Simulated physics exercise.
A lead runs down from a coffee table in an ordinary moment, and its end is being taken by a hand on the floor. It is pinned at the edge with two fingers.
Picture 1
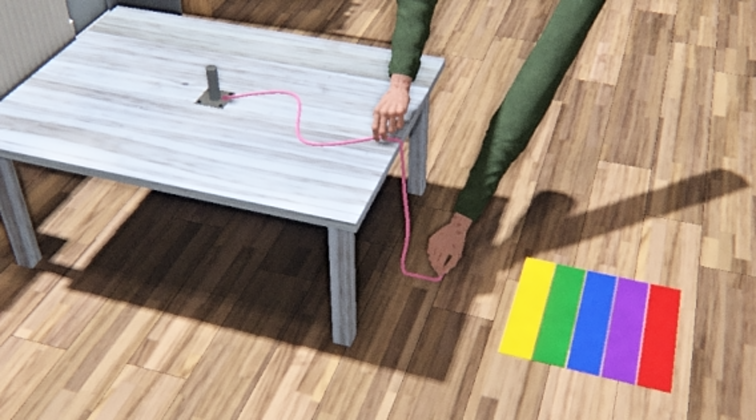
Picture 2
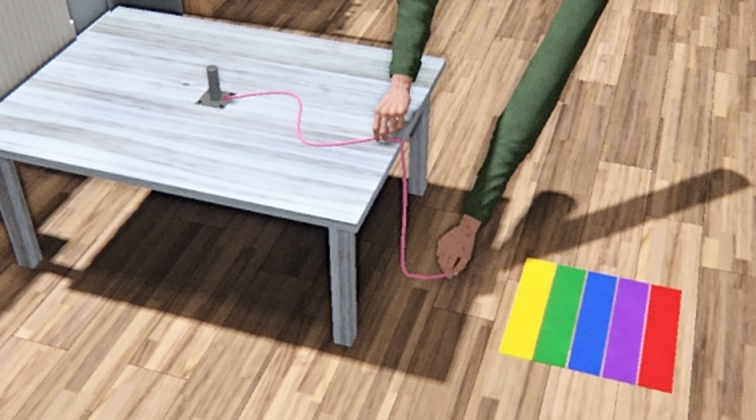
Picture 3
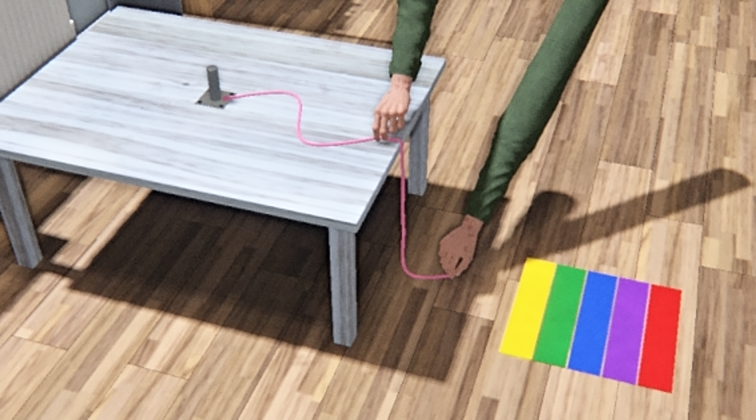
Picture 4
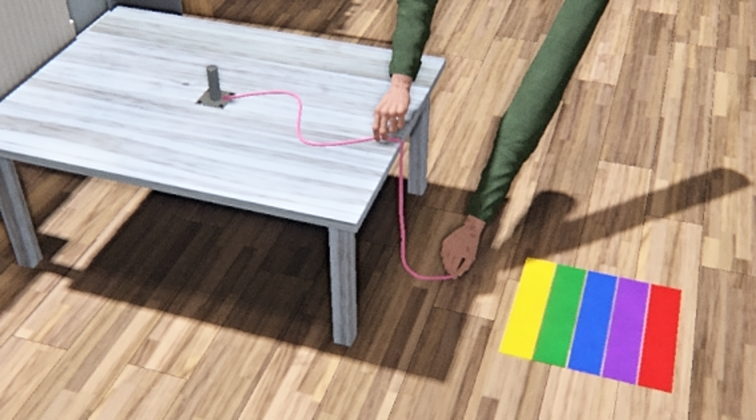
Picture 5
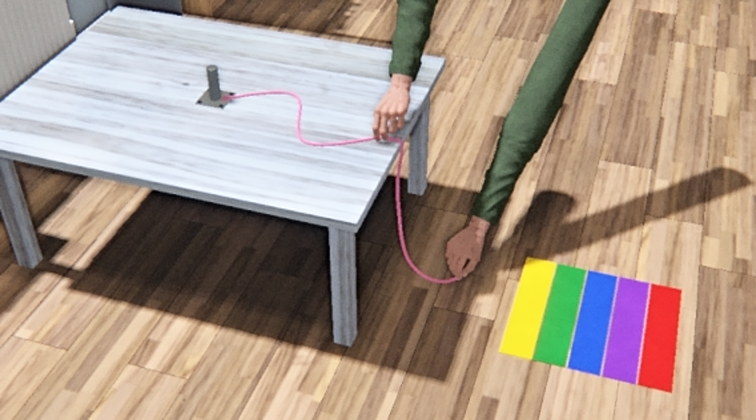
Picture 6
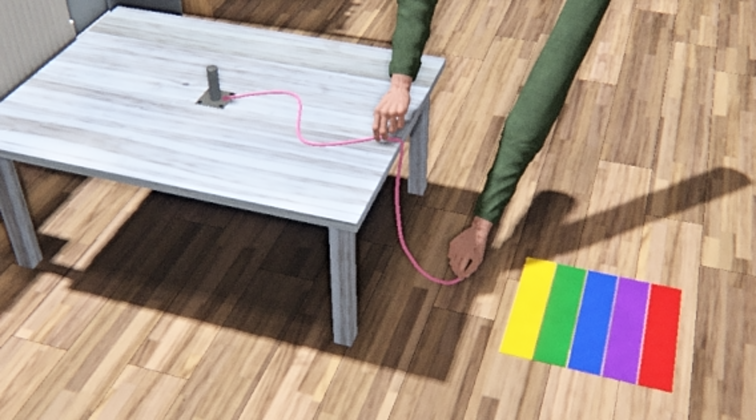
At a pale coffee table, one hand pins a pink lead while another draws its end slightly right.
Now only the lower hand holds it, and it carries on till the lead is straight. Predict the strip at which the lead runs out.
I would say the purple strip.
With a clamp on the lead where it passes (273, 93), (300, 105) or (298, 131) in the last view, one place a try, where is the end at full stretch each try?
Try 1: (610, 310); try 2: (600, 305); try 3: (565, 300).
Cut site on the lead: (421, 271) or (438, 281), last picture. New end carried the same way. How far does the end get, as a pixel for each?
Roughly at (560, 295) the first time and at (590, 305) the second.
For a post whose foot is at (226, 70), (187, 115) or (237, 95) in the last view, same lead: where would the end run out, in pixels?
First (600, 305), then (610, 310), then (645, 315).
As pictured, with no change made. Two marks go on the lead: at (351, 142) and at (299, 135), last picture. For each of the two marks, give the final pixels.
They go to (414, 151) and to (358, 130).
A little later, end near (553, 296); over green.
Next, end near (599, 305); over blue.
When it is tight, end near (626, 311); over purple. Over purple.
